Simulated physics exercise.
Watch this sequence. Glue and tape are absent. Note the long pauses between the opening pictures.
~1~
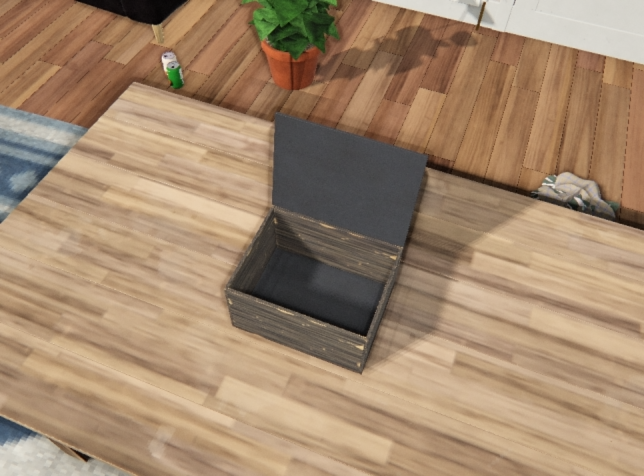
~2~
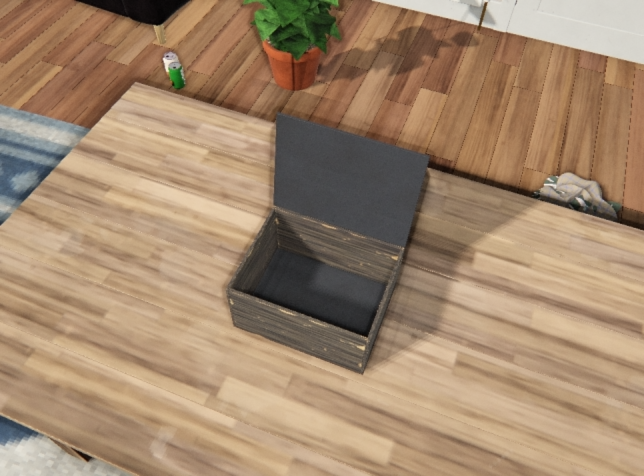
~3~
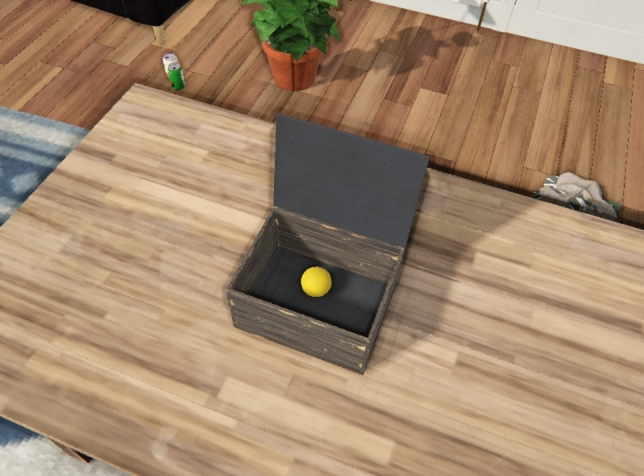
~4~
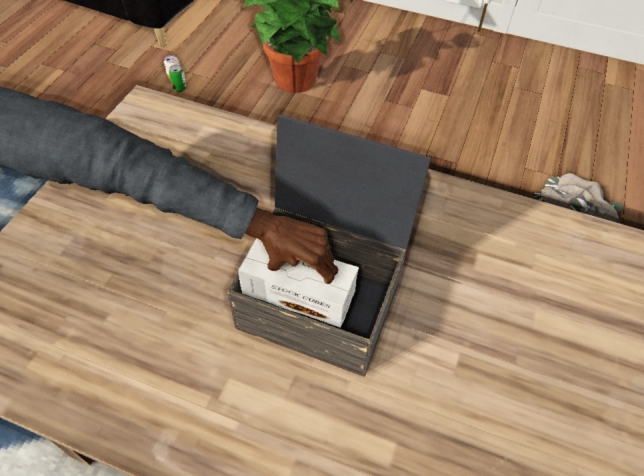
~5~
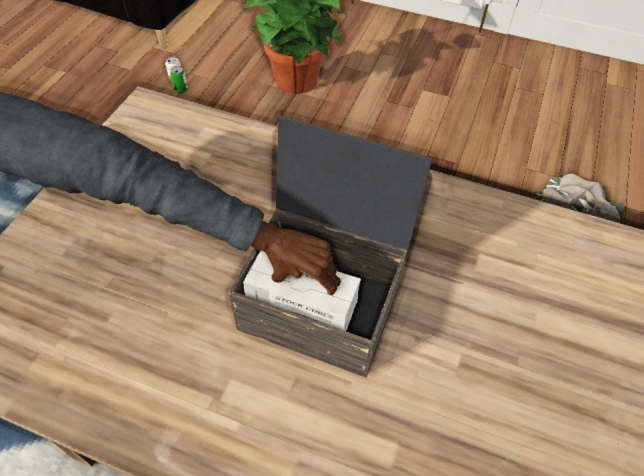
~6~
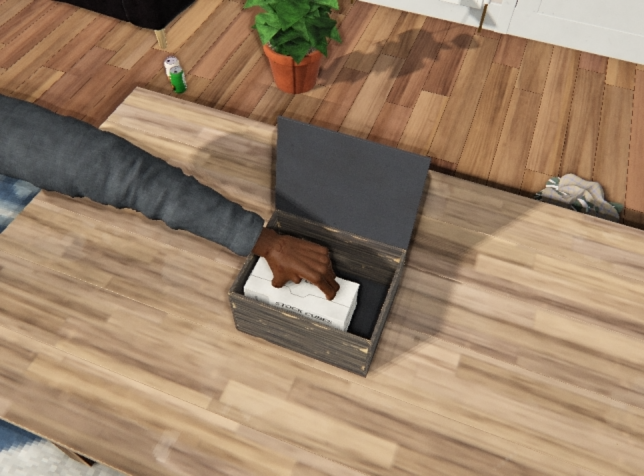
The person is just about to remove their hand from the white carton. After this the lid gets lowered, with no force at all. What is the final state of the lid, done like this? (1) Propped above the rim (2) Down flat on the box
The answer is 2.
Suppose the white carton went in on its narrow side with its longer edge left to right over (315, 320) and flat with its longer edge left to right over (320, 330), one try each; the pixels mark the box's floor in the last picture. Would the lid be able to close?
The first time it seals the box, the second time it seals the box.
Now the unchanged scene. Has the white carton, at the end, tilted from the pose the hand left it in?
By the end the white carton has kept its angle.
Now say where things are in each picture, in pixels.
In the first picture, the last thing is not in view yet.
In the second picture, the last thing is not in view yet.
In the third picture, the last thing is not in view yet; yellow lemon (316, 282).
In the fourth picture, still above its spot; white carton (298, 281).
In the fifth picture, still above its spot; white carton (302, 292).
In the sixth picture, put in, still held; white carton (302, 297).
Then, 1.30 s past the last view, lid 80° above the rim; white carton displaced a little near (302, 314).
Then, 1.80 s past the last view, lid 35° above the rim; white carton displaced a little near (302, 314).
Finally, lid shut; moved from the start, white carton; yellow lemon still in place. Final places as the last picture's camera would see them, white carton near (302, 314).
